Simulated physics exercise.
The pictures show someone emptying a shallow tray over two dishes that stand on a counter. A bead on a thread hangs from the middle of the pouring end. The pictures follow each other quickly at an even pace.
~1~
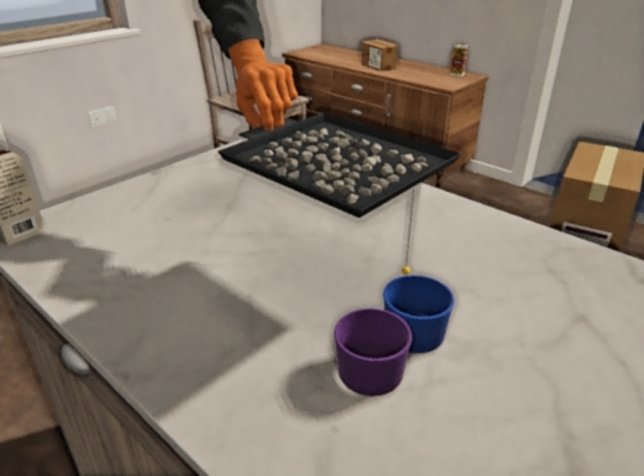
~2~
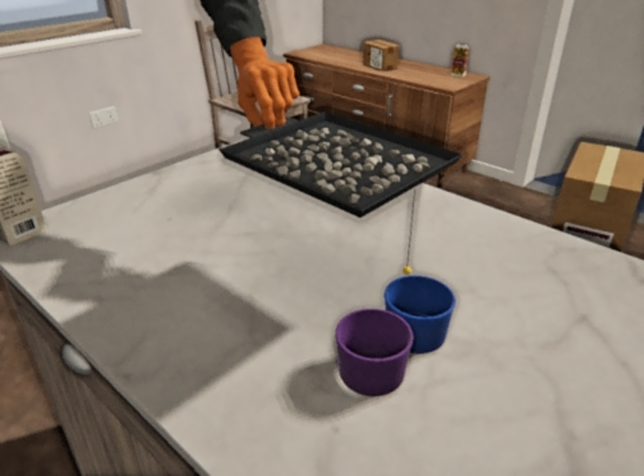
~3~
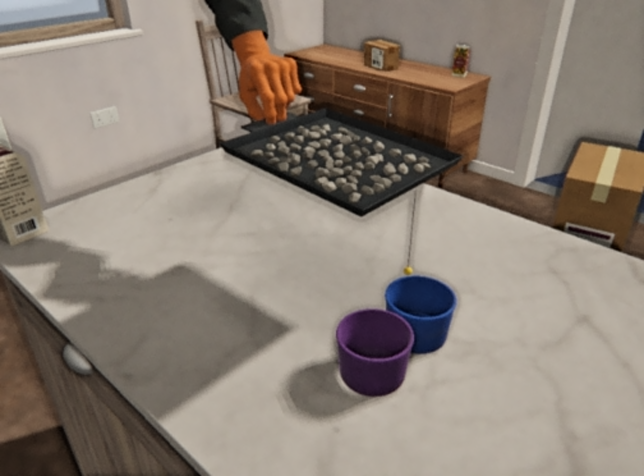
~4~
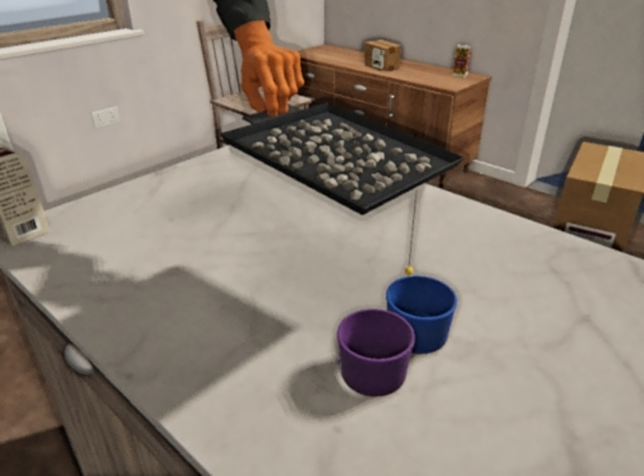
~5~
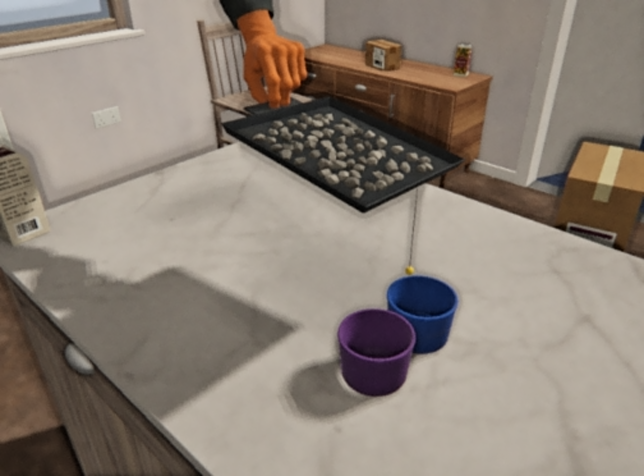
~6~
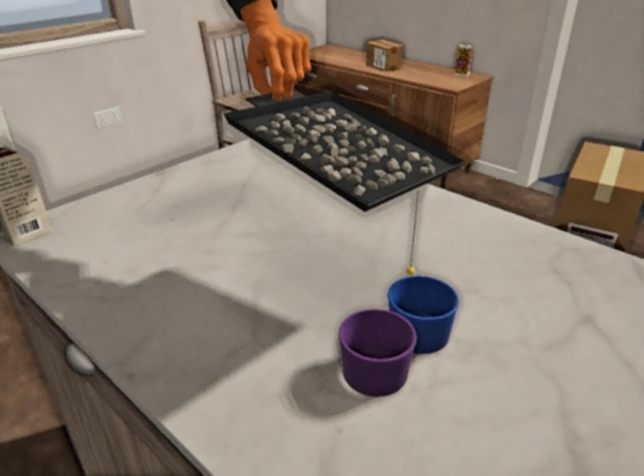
Orange hand slowly tilting a dark tray of gray gravel above a counter with a purple dish and a blue dish.
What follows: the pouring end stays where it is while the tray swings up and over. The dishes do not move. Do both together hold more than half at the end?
Caught overall: Under half.
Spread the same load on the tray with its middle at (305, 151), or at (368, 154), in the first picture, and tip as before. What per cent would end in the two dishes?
About 10 and 10 per cent.
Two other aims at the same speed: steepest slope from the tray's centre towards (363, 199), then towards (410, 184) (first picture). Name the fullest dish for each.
In turn: The left one; the dish on the right.
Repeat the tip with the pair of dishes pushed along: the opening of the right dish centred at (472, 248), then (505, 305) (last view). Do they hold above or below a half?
One: Over half. Two: Under half.
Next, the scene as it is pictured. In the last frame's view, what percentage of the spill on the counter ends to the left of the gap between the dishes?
It comes to 0 per cent or so.
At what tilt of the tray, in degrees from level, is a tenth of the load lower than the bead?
Roughly 60°.
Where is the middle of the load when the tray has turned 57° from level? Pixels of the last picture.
Around (437, 171).
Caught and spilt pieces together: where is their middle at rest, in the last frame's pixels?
Close to (457, 297).
Just after the last frame, tray tipped steeply; the larger part on the tray; about a tenth outside both; roughly a quarter in the air.
A moment on, tray tipped right over; about a tenth in the right dish; the larger part outside both; just a few in the air.
Further on, tray tipped past a quarter turn; about a tenth in the right dish; the larger part outside both.
When it is over, tray tipped past a quarter turn; not one in the left dish; about a tenth in the right dish; the larger part outside both.
